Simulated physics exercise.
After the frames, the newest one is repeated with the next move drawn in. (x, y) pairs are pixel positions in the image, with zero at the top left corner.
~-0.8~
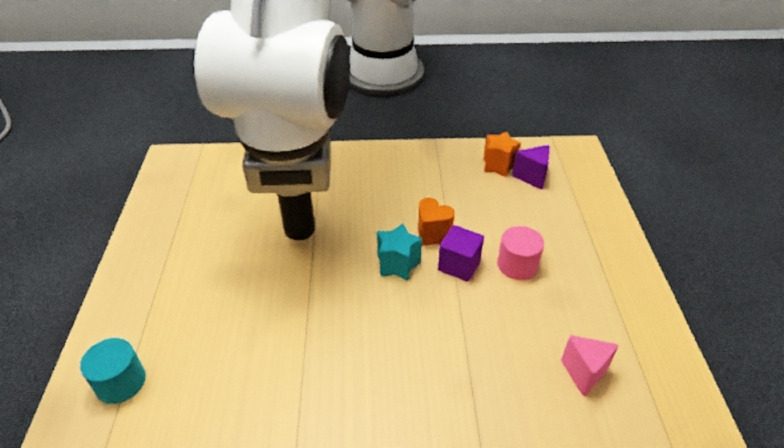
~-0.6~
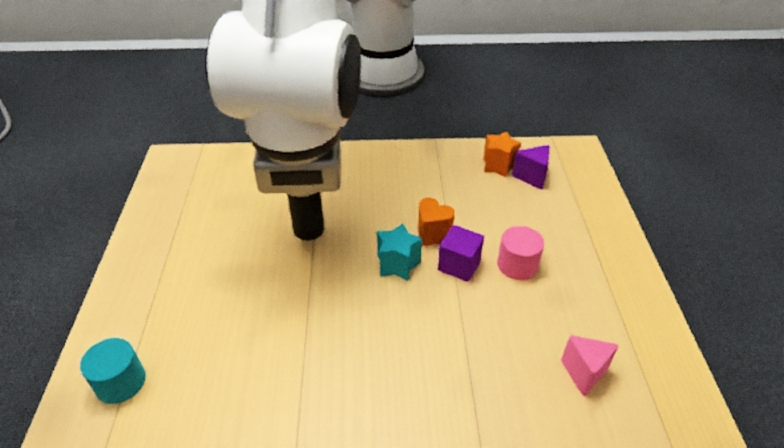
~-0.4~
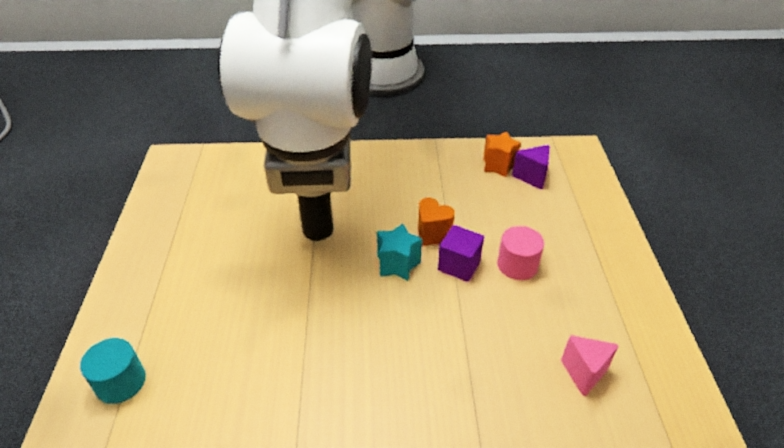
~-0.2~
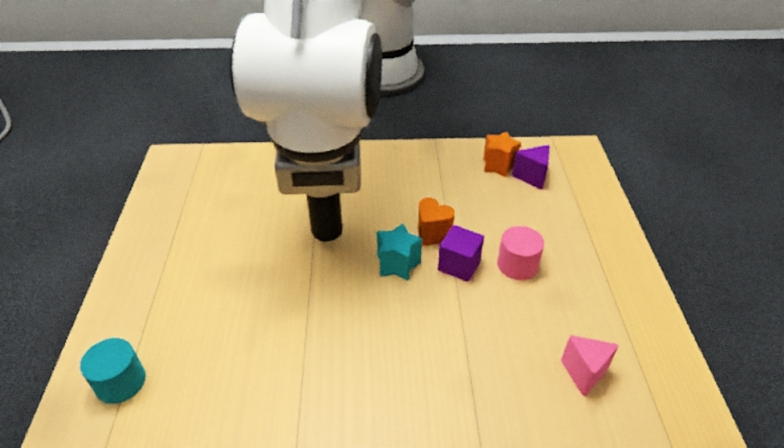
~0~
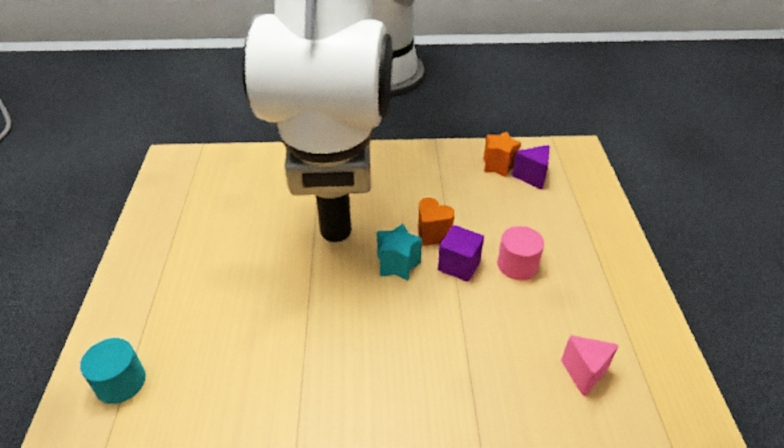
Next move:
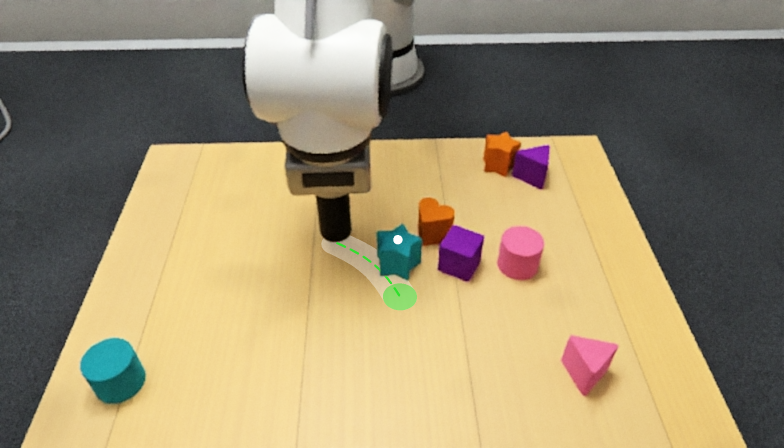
A white robot arm with a black rod slides slowly and slightly rightward over a pale wooden board on a dark floor, seen from above by a still camera. Near the centre sit a turquoise star, orange heart, purple cube and pink cylinder, with an orange star and purple triangle behind, a turquoise cylinder front left and a pink triangle front right. The rod nears the turquoise star, while every block stays still.
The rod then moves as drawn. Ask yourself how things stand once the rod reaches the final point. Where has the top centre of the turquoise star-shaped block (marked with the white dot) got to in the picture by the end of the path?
Its top centre lands on (421, 247).
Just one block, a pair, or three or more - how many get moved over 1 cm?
That's one.
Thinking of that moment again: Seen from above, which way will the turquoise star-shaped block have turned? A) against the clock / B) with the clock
Correct choice: A.
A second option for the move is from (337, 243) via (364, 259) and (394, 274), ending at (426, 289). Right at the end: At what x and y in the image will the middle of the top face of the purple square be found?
The middle of its upper face will lie at (482, 236).
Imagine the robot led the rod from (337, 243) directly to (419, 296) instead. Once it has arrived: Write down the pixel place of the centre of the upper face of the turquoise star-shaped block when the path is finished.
Just about (431, 247).
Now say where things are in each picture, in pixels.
The first picture shows lower end of the rod (300, 231), tops of blocks, turquoise star-shaped block (398, 240), purple square (462, 240).
The second picture shows rod (309, 231), blocks as before.
The third picture shows rod (318, 231), blocks as before.
The fourth picture shows rod (327, 232), blocks as before.
The fifth picture shows rod (336, 232), turquoise star-shaped block (398, 240), purple square (462, 240).
The drawn path runs from (337, 243) through (362, 256) and (384, 274) to (400, 297); the dot is on the turquoise star-shaped block.
What follows on the original path. One third of the way, rod (363, 246); nothing pushed yet.
Two thirds of the way, rod (384, 264); turquoise star-shaped block (416, 244).
At the end, rod (400, 286); turquoise star-shaped block (421, 247), turned 35° anticlockwise; purple square not moved.
